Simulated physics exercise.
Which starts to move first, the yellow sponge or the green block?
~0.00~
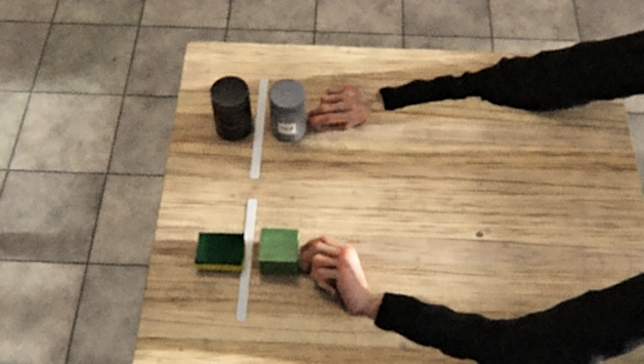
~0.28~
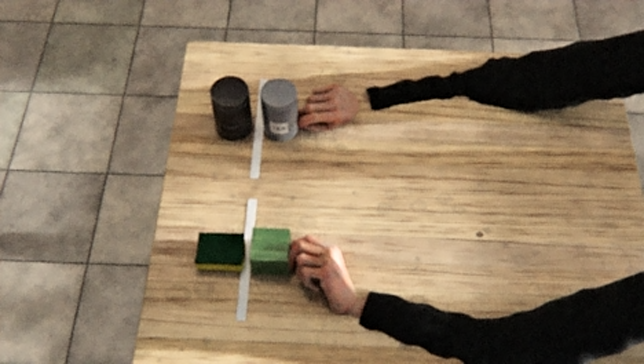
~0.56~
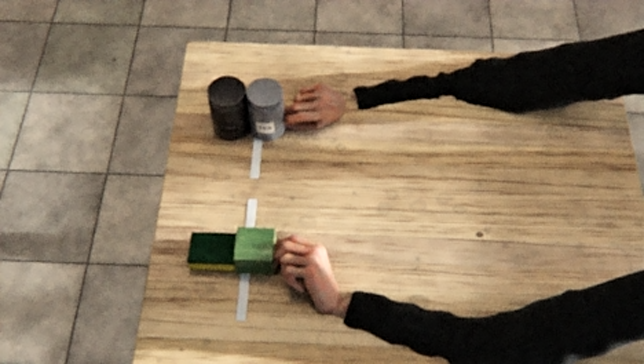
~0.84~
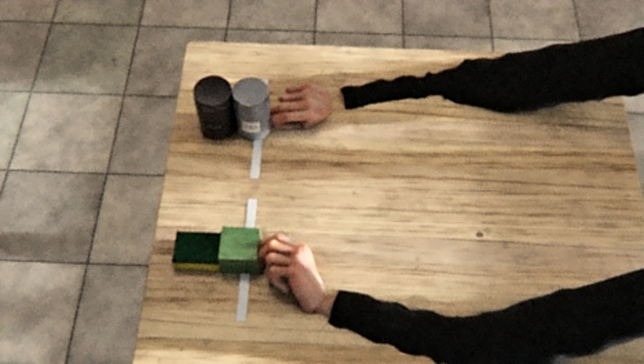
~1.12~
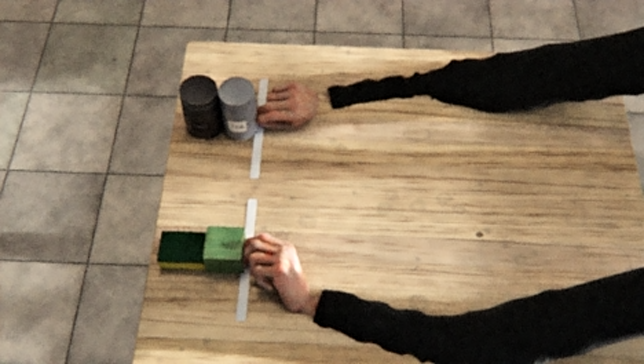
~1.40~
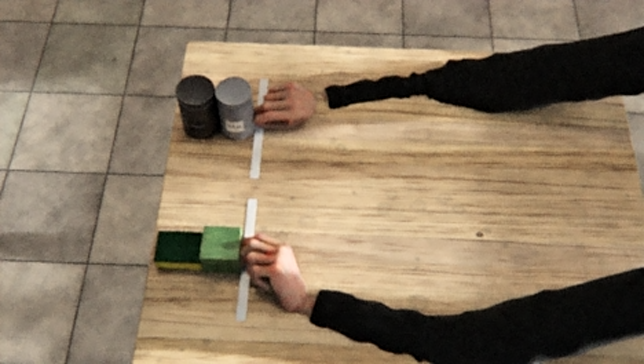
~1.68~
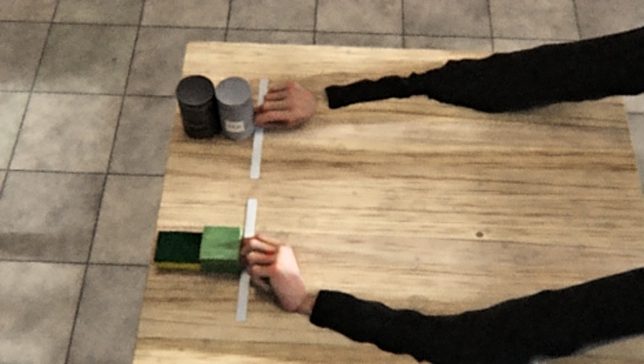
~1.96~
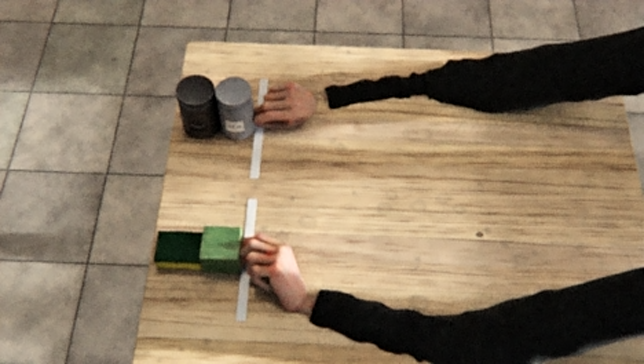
The green block starts to move first, pushed left by the hand, and the yellow sponge only starts to slide after that.
We see two hands slide a grey jar and a green block left across strips of tape on a wooden table, pushing a black jar and a yellow sponge ahead of them. The hands halt at the tape, and all four things stay on the table near its left end.
